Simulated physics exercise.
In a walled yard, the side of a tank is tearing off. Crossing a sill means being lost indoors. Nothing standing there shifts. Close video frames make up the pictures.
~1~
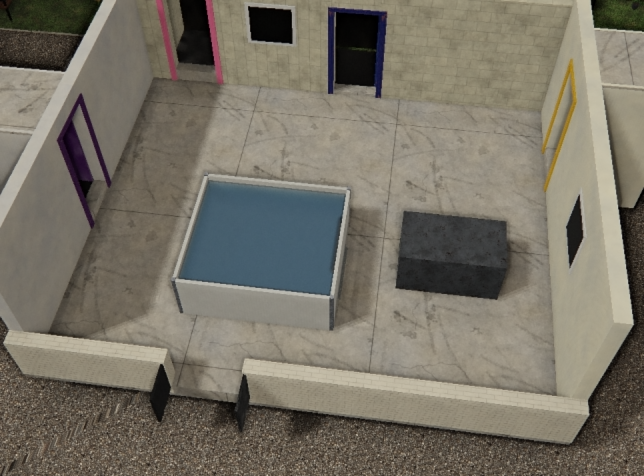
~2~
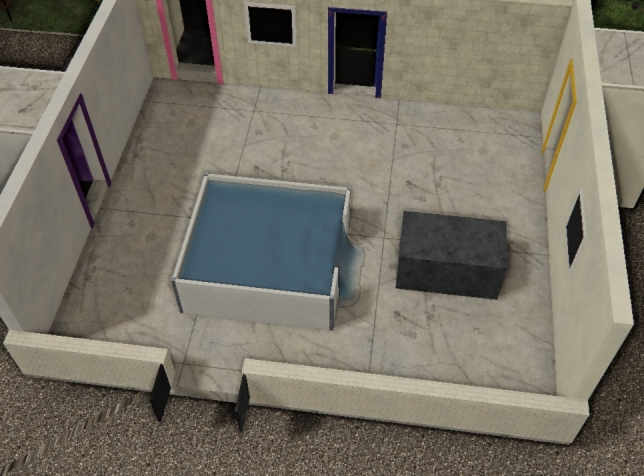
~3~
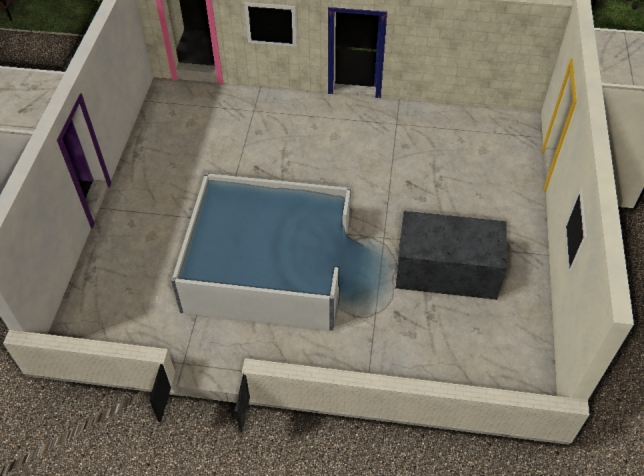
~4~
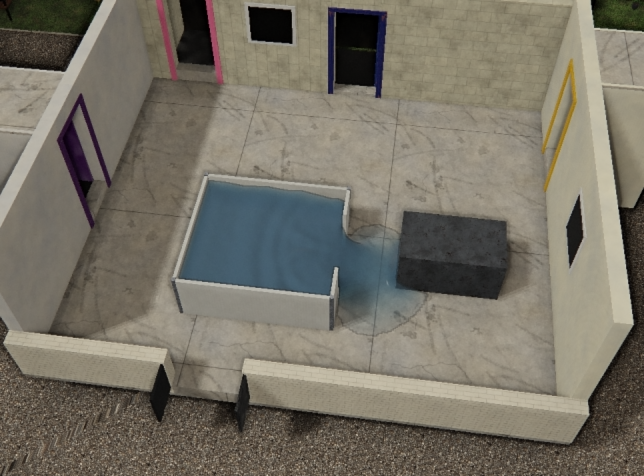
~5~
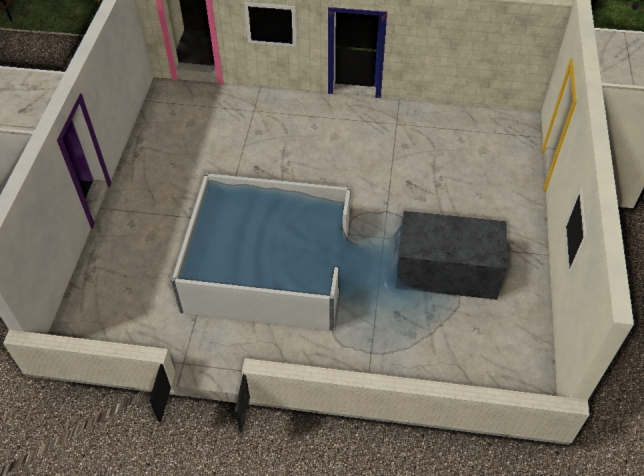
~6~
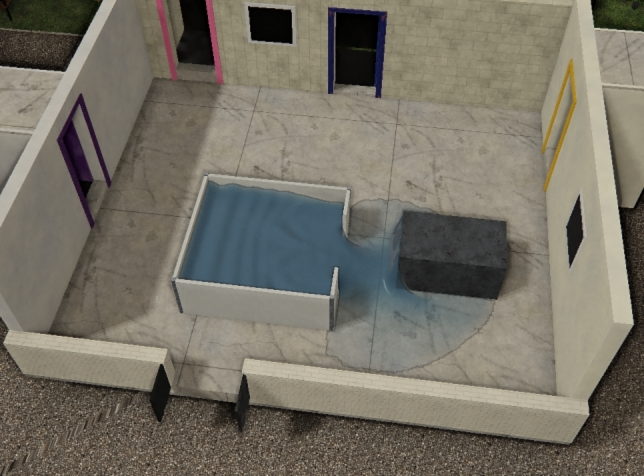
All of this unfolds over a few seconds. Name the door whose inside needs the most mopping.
Blue.
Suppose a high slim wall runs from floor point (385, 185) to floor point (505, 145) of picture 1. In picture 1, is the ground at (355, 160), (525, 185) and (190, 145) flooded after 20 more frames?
Lab note - three points, in order: Flooding; flooding; no flooding.
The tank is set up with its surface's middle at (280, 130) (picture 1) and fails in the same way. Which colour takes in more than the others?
Answer: The yellow door.
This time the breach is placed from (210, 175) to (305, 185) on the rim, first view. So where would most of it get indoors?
I'd say the one in blue.
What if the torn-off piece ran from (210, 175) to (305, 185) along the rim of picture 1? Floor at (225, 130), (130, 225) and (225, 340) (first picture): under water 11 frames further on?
Soaked, untouched, untouched.
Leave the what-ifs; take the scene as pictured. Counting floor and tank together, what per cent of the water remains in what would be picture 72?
Around 98 percent.
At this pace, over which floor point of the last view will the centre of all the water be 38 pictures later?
Centre: Close to (368, 236).
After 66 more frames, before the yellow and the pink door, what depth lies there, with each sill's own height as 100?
Some 60 percent and then some 30 percent.
A moment on, water covers 25 % of the floor; yellow door not reached, pink door not reached, blue door not reached, purple door not reached.
Next, water covers 45 % of the floor; yellow door wet at the sill, nothing in, pink door not reached, blue door wet at the sill, nothing in, purple door not reached.
Then, water covers 60 % of the floor; yellow door wet at the sill, nothing in, pink door not reached, blue door some in, purple door not reached.
Later, water covers 80 % of the floor; yellow door a trickle in, pink door wet at the sill, nothing in, blue door a lot in, purple door not reached.
In the end, water covers 100 % of the floor; yellow door a trickle in, pink door wet at the sill, nothing in, blue door a lot in, purple door wet at the sill, nothing in; the blue door has let in the most.
